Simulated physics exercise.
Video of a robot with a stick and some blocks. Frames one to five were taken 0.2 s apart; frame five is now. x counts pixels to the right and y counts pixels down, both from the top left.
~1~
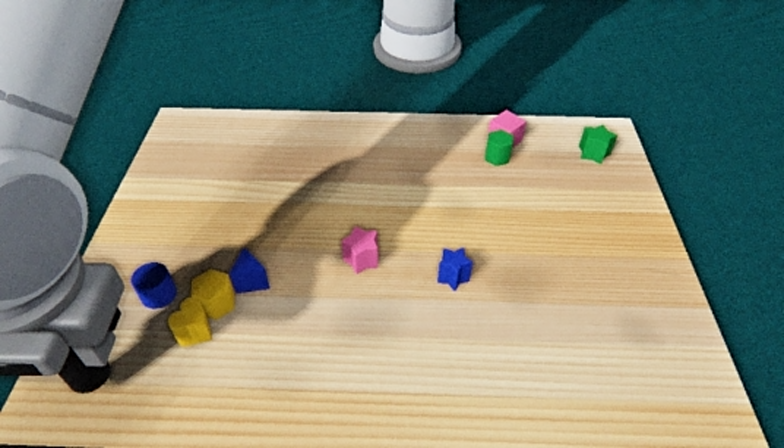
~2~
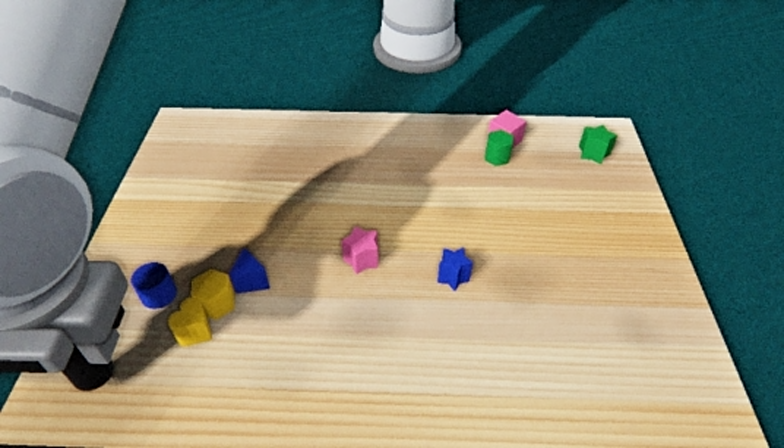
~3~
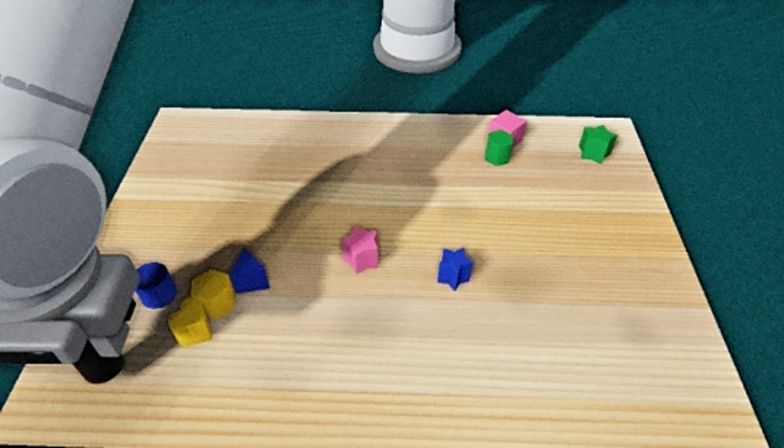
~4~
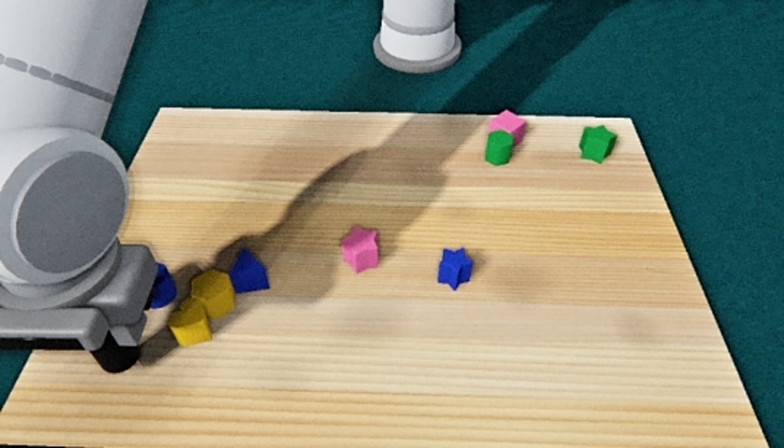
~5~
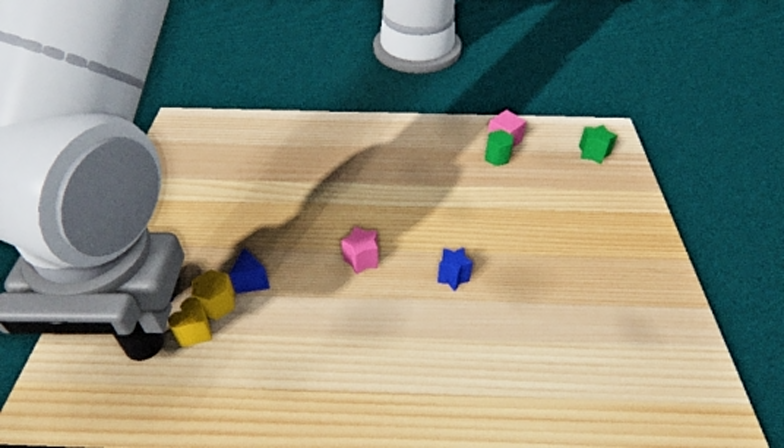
On a wooden board, a robot arm at left starting nearly still, then sliding its dark tip rightward beside motionless coloured blocks.
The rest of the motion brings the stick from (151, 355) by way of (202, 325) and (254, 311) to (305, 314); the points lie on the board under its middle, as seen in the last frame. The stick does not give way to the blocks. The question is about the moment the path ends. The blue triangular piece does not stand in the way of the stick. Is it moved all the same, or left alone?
Displaced, by a centimetre or more.
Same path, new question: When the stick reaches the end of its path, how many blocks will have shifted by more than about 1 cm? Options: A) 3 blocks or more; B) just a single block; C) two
It's A.
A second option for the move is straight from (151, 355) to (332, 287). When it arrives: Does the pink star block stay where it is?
Yes, that is how it ends up.
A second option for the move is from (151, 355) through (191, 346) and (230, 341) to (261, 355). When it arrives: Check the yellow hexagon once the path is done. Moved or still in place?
The yellow hexagon will be pushed away from where it stands.
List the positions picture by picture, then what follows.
The first picture shows lower end of the stick at (90, 376), tops of blocks, blue disc at (149, 275), yellow heart-shaped block at (187, 313), yellow hexagon at (210, 284), blue triangular piece at (246, 263).
The second picture shows stick at (94, 373), blocks as before.
The third picture shows stick at (104, 367), blocks as before.
The fourth picture shows stick at (121, 357), blocks as before.
The fifth picture shows stick at (145, 345), blue disc hidden, yellow heart-shaped block at (187, 313), yellow hexagon at (210, 284), blue triangular piece at (246, 263).
The first path, step by step. One third of the way, stick at (197, 314); yellow heart-shaped block at (224, 284), turned 35° anticlockwise; yellow hexagon at (233, 257); blue triangular piece at (262, 255), turned 20° anticlockwise.
Two thirds of the way, stick at (252, 300); yellow heart-shaped block at (251, 268); yellow hexagon at (235, 247); blue triangular piece at (270, 249), turned 45° anticlockwise.
At the end, stick at (303, 303); blue disc not moved; yellow heart-shaped block at (252, 268), turned 130° anticlockwise; yellow hexagon at (235, 247); blue triangular piece at (271, 249), turned 50° anticlockwise.
